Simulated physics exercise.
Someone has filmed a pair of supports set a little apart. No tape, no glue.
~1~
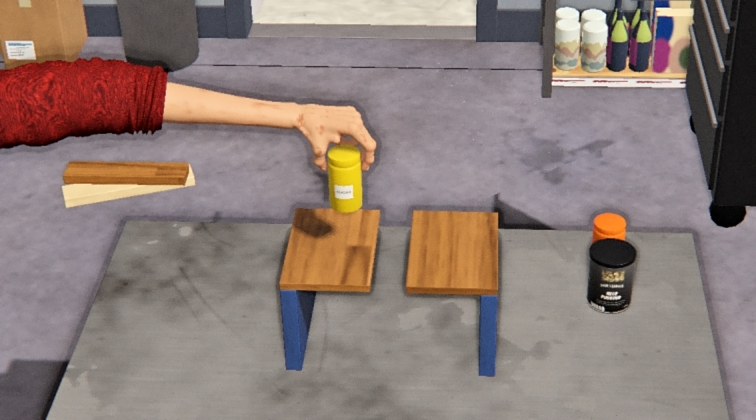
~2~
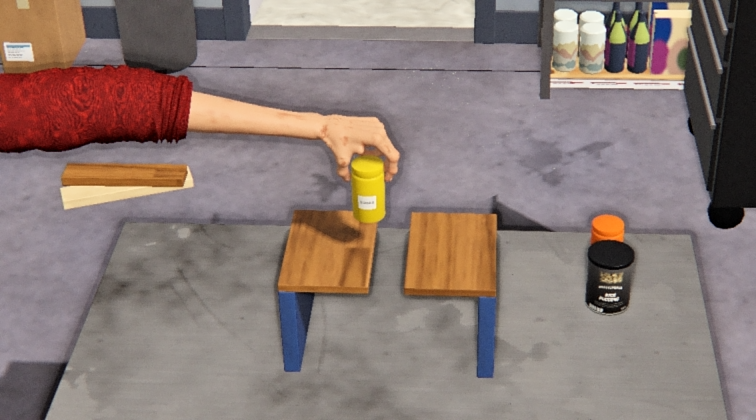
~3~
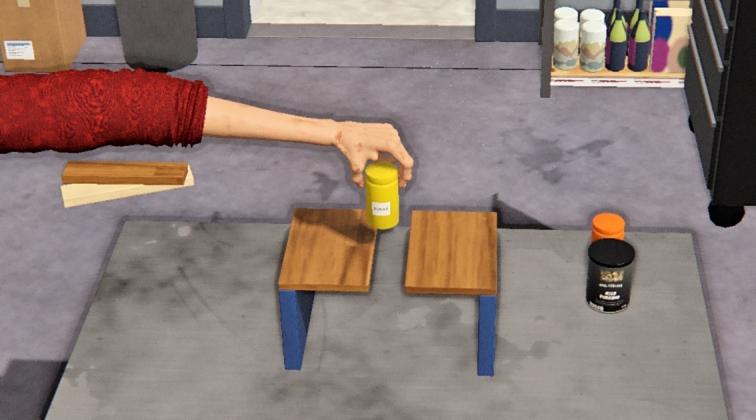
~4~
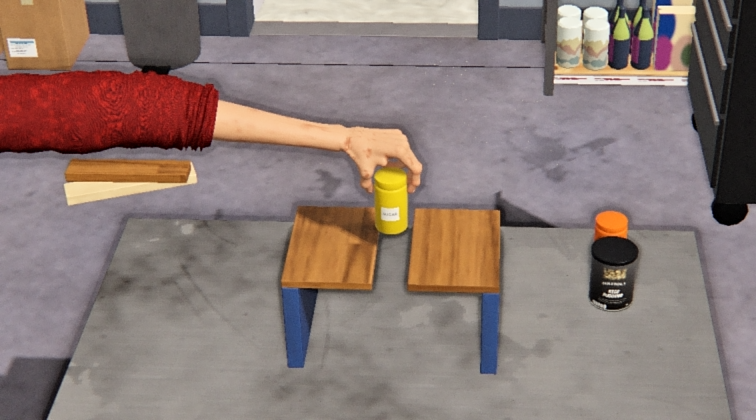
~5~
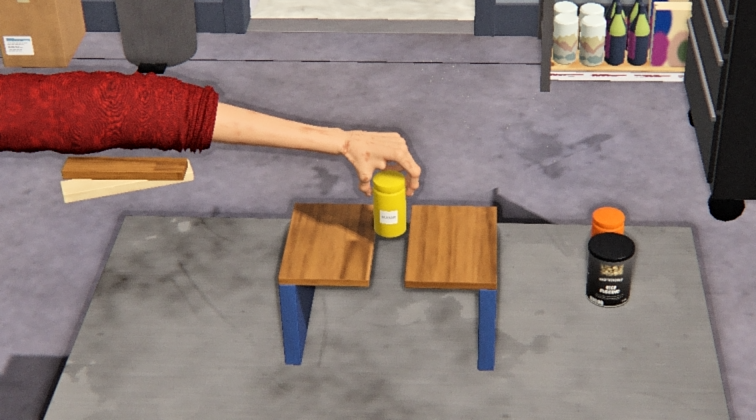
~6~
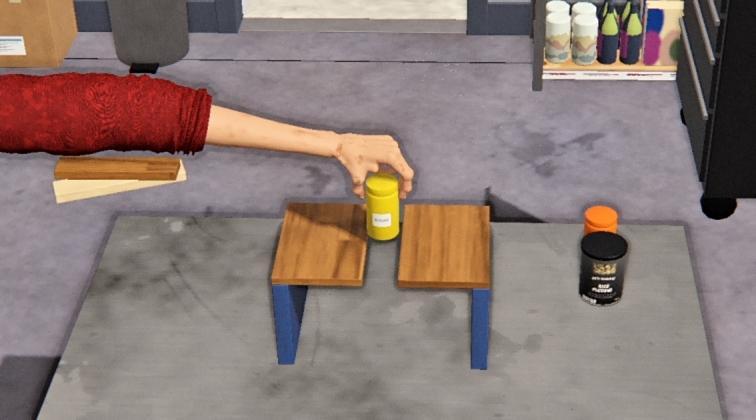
A yellow jar, gripped from above by a hand in a red sleeve, moved right and slightly down until it was held over the gap between two wooden-topped supports with blue legs.
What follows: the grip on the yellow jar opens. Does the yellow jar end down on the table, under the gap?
As it turns out, it goes down the gap.
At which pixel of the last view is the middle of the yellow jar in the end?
At about (385, 304).
Then, 0.20 s on from there, yellow jar shifted about its own width near (383, 229).
Then, 0.30 s on from there, yellow jar shifted well along near (385, 295).
Then, 0.40 s on from there, yellow jar shifted well along near (385, 288).
Then, 0.50 s on from there, yellow jar shifted well along near (385, 305).
In the end, moved from the start, yellow jar; the other 2 unmoved. At the end, from the last picture's camera, yellow jar near (385, 304). The jar reaches the table.
